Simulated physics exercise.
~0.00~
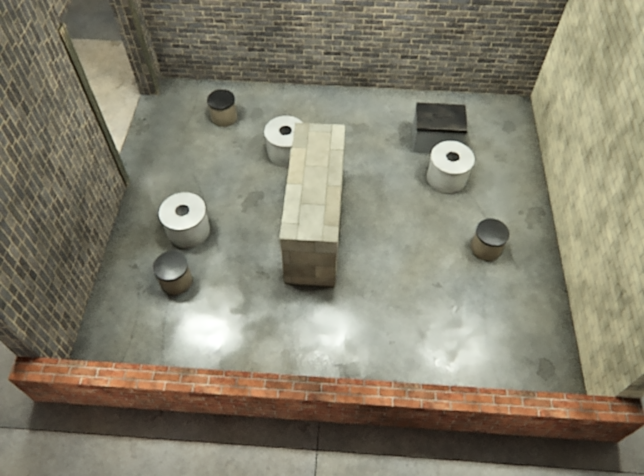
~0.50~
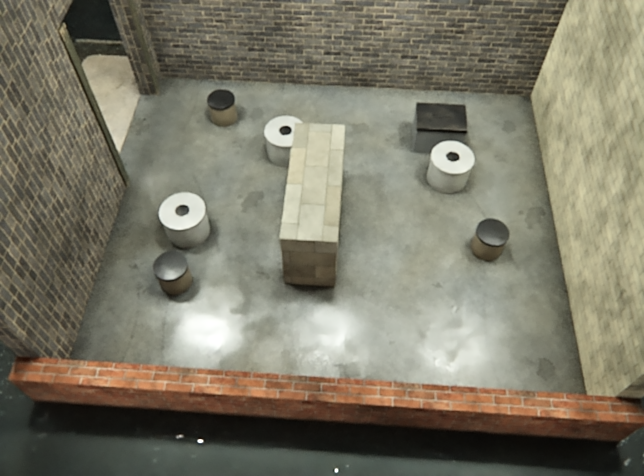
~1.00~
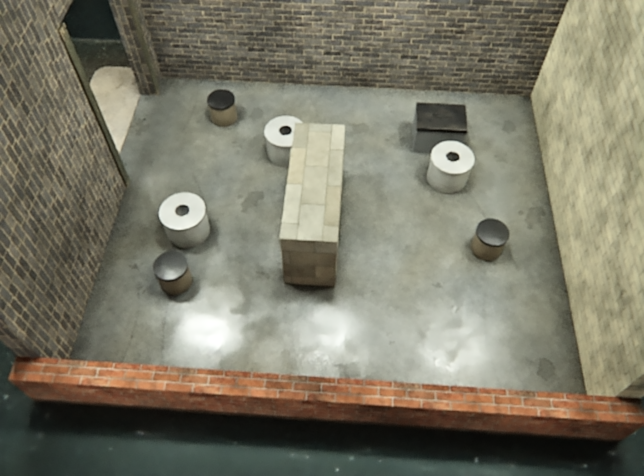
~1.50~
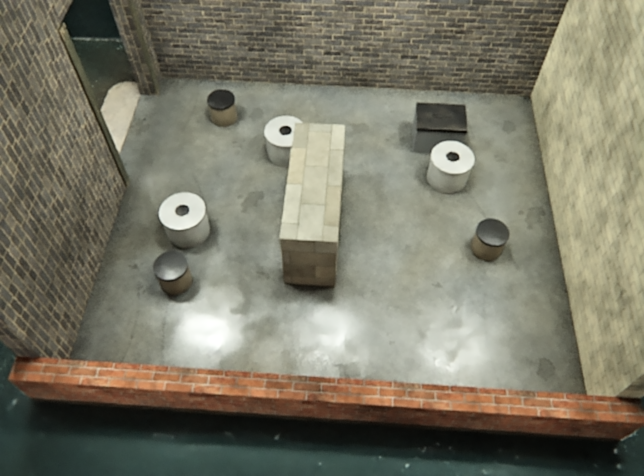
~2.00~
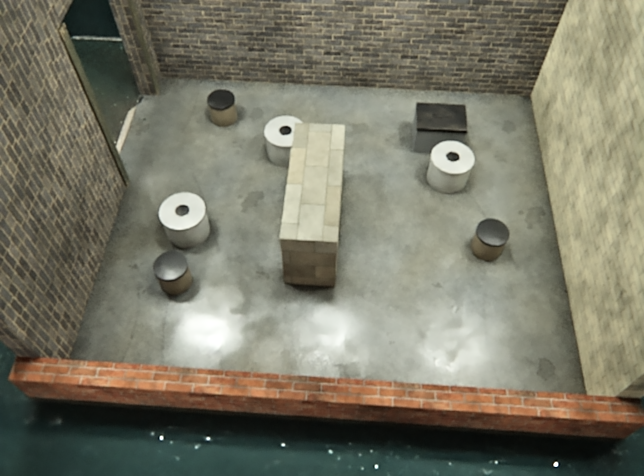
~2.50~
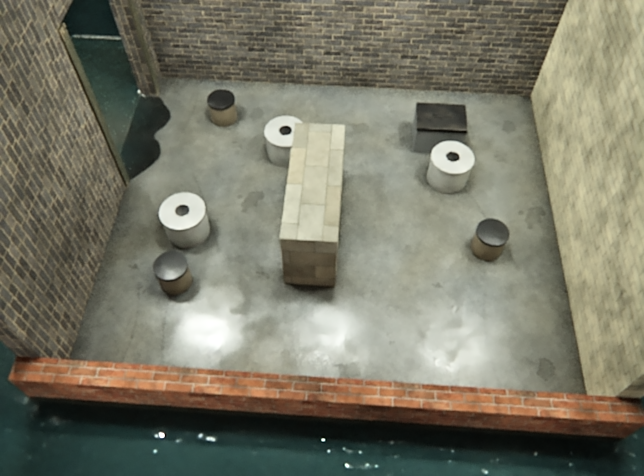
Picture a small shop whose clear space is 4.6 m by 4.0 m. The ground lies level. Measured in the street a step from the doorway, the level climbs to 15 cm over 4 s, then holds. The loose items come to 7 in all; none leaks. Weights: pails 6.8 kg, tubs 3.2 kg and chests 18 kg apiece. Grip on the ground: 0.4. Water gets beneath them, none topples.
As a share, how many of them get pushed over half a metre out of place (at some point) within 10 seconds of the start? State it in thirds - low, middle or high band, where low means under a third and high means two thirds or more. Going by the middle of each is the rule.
Middle band.
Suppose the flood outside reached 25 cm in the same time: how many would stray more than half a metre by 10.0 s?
Count: 5.
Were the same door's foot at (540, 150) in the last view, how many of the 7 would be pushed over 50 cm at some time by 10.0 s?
That would give 2.
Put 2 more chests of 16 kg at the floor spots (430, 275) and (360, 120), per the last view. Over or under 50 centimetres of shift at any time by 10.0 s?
First one stays within it, second one stays within it.
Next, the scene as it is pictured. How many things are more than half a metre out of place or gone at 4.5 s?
Answer: 0.
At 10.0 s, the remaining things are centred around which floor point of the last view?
It works out to somewhere near (376, 215) on the floor.
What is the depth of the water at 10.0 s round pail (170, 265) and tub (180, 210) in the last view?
Around 3 cm and 3 cm.
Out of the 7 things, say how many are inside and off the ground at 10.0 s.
The count is 2.
After 3.5 s 0 of 7 are over 50 cm from their spots; 0 afloat.
After 4.5 s 0 of 7 are over 50 cm from their spots; 0 afloat.
After 7.0 s 2 of 7 are over 50 cm from their spots; 1 afloat.
After 10.0 s 3 of 7 are over 50 cm from their spots, and 3 have been at some point; 2 afloat.
